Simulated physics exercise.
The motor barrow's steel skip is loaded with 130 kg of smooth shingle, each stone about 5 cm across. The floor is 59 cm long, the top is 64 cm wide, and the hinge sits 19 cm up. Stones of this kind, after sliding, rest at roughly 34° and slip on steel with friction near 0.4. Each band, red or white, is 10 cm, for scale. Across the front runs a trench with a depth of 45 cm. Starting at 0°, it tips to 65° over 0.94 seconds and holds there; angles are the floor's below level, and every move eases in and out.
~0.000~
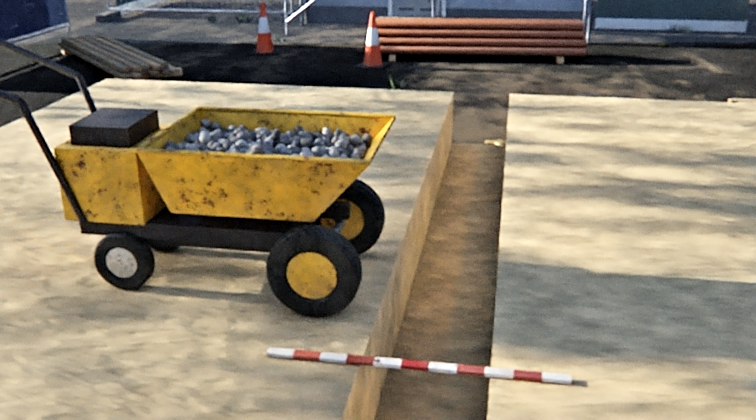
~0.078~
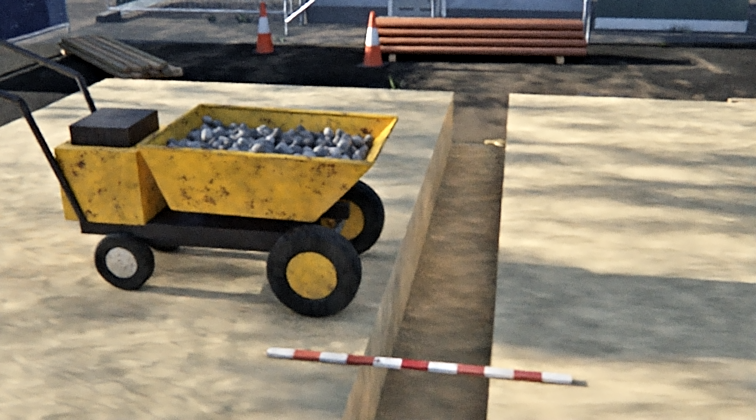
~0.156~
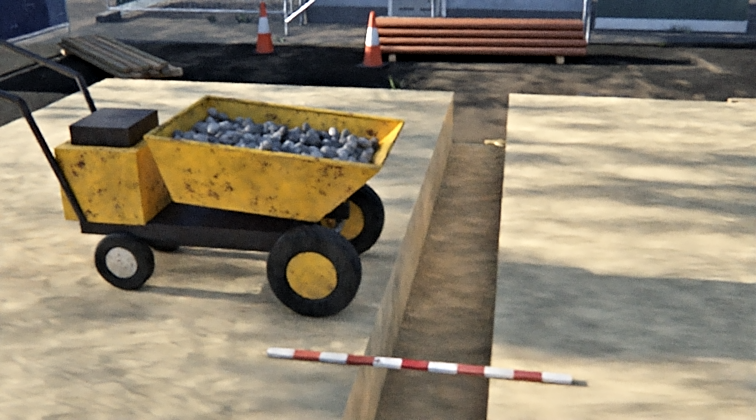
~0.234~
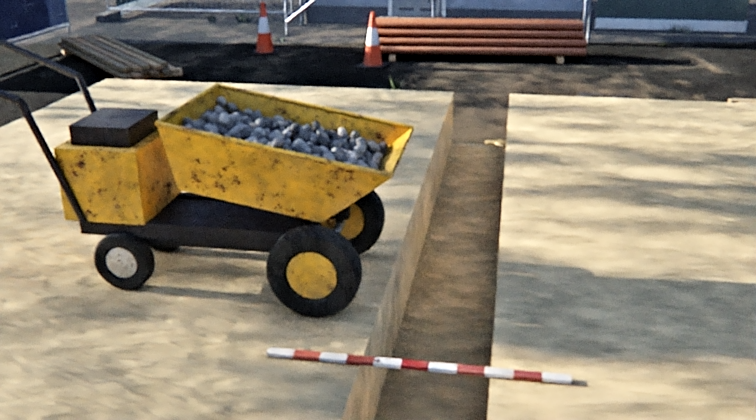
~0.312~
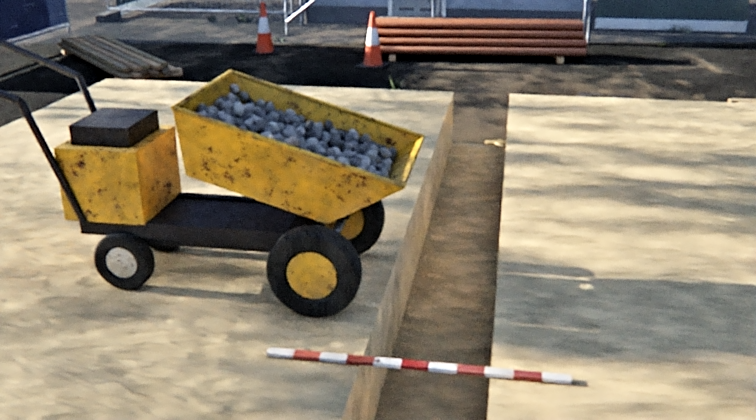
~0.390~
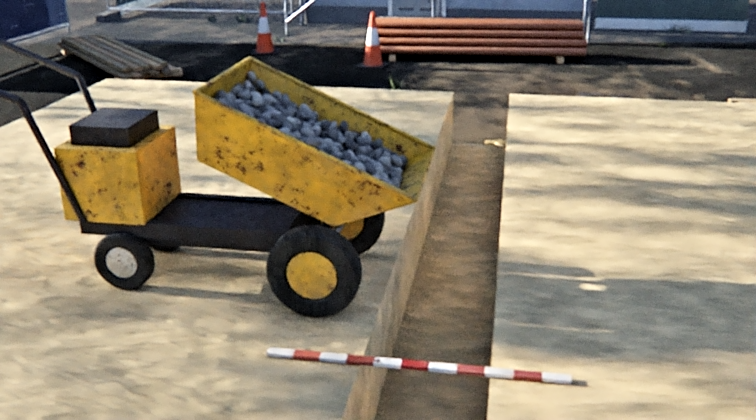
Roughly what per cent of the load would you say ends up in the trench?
I'd say 49 per cent ends up in the trench.
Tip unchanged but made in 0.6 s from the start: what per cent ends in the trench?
That would give about 40 percent.
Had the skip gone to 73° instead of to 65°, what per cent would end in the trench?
Roughly 55 percent.
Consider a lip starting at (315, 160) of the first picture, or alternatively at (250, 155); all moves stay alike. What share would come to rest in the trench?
First place roughly 95%, second roughly 90%.
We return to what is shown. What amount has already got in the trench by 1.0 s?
By that moment, roughly 15 per cent of the load.
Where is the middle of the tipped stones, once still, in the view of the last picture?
(502, 290).
After 0.7 s the floor is at 54°; 100 % in the skip; the foremost stones are at (445, 224).
After 1.0 s the floor is at 65°; 67 % in the skip, 15 % in the trench, 18 % past the trench; the foremost stones are at (548, 307).
After 1.4 s the floor is at 65°; 23 % in the skip, 29 % in the trench, 48 % past the trench; the foremost stones are at (698, 317).
After 3.3 s the floor is at 65°; 0 % in the skip, 49 % in the trench, 51 % past the trench; the foremost stones are past the picture's edge.
